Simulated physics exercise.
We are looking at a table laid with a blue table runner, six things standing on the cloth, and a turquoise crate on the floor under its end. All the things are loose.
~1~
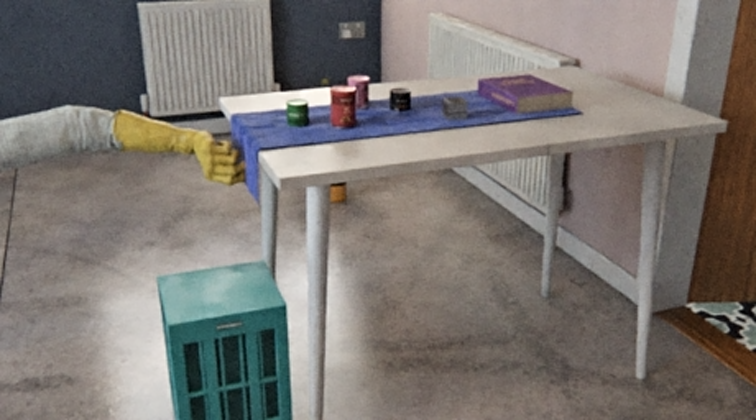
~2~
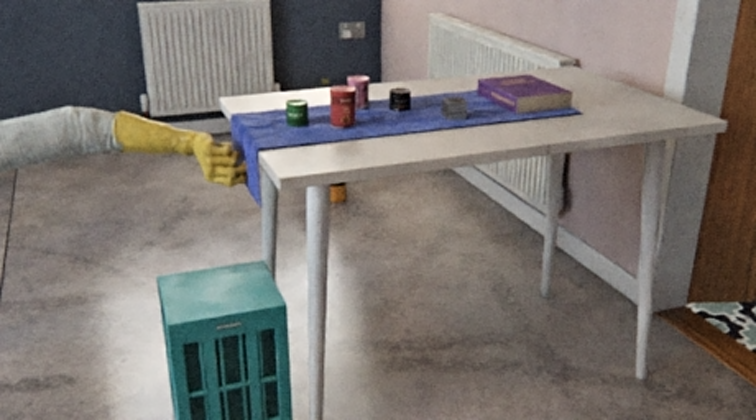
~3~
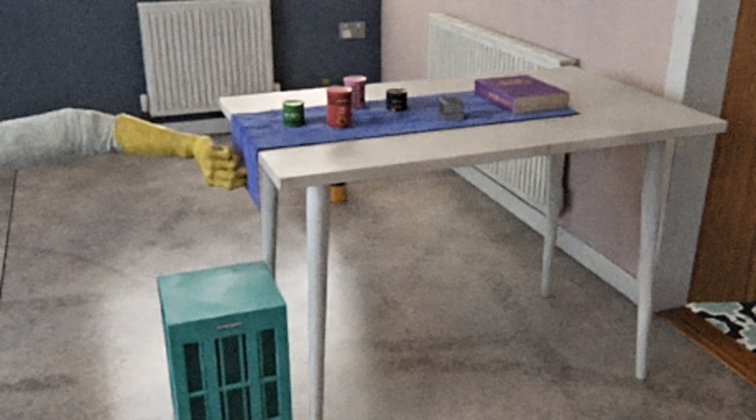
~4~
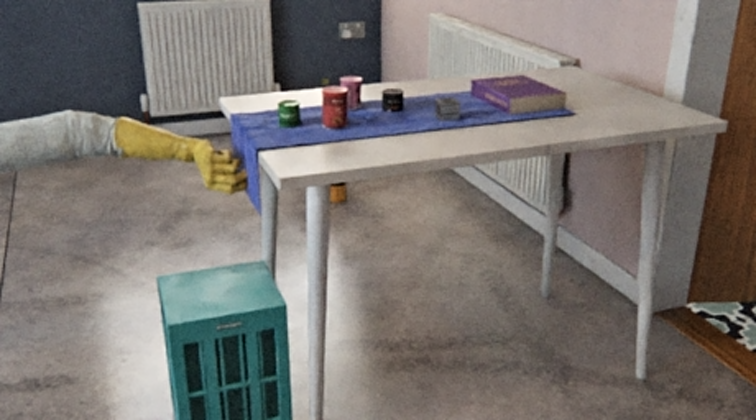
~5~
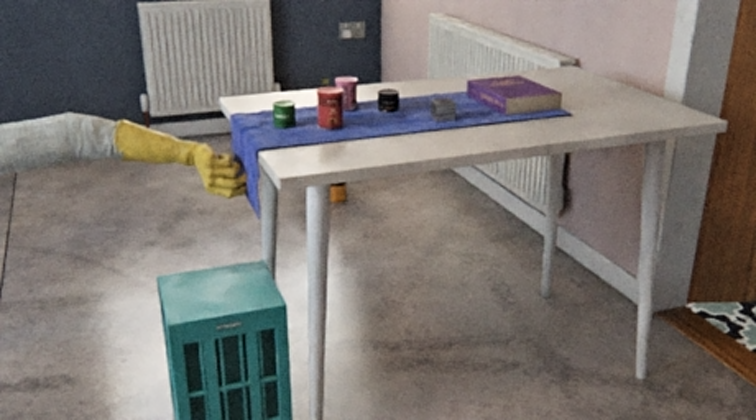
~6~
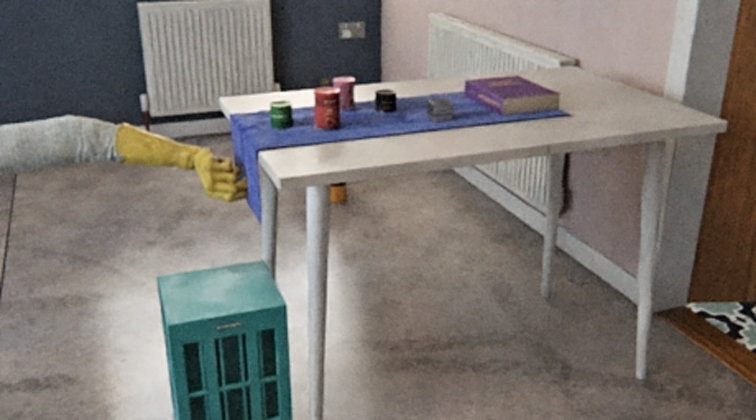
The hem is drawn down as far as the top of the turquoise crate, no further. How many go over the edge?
It carries off two.
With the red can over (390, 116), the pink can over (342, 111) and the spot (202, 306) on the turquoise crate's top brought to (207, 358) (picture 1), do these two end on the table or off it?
The red can drops off, the pink can is carried off.
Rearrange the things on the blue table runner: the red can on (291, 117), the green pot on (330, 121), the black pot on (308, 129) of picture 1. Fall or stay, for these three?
The red can goes over; the green pot comes down; the black pot comes down.
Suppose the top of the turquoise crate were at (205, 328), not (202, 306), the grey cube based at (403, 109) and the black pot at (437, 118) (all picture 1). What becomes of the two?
The grey cube survives, the black pot keeps its place on top.
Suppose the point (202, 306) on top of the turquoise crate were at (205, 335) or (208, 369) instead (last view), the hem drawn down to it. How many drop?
It would be 3 and 4.
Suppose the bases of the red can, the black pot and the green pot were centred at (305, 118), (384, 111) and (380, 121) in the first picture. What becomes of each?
The red can comes down; the black pot survives; the green pot survives.
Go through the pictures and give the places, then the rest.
Hem (260, 207); green pot (297, 102); red can (343, 89); pink can (359, 78); black pot (400, 91); grey cube (455, 100); top of the crate (202, 306), in the first frame.
Hem (262, 208); green pot (297, 102), in the second frame.
Hem (260, 212); red can (339, 89), in the third frame.
Hem (261, 216); pink can (351, 79); top of the crate (202, 306), in the fourth frame.
Hem (259, 220); black pot (388, 92), in the fifth frame.
Hem (261, 224); green pot (281, 103); red can (326, 90); pink can (344, 79); black pot (386, 92); grey cube (440, 101), in the sixth frame.
A little later, hem near (249, 248); green pot gone.
Next, hem on the crate; green pot and red can gone.
When it is over, hem on the crate; green pot and red can gone. The answer is two.
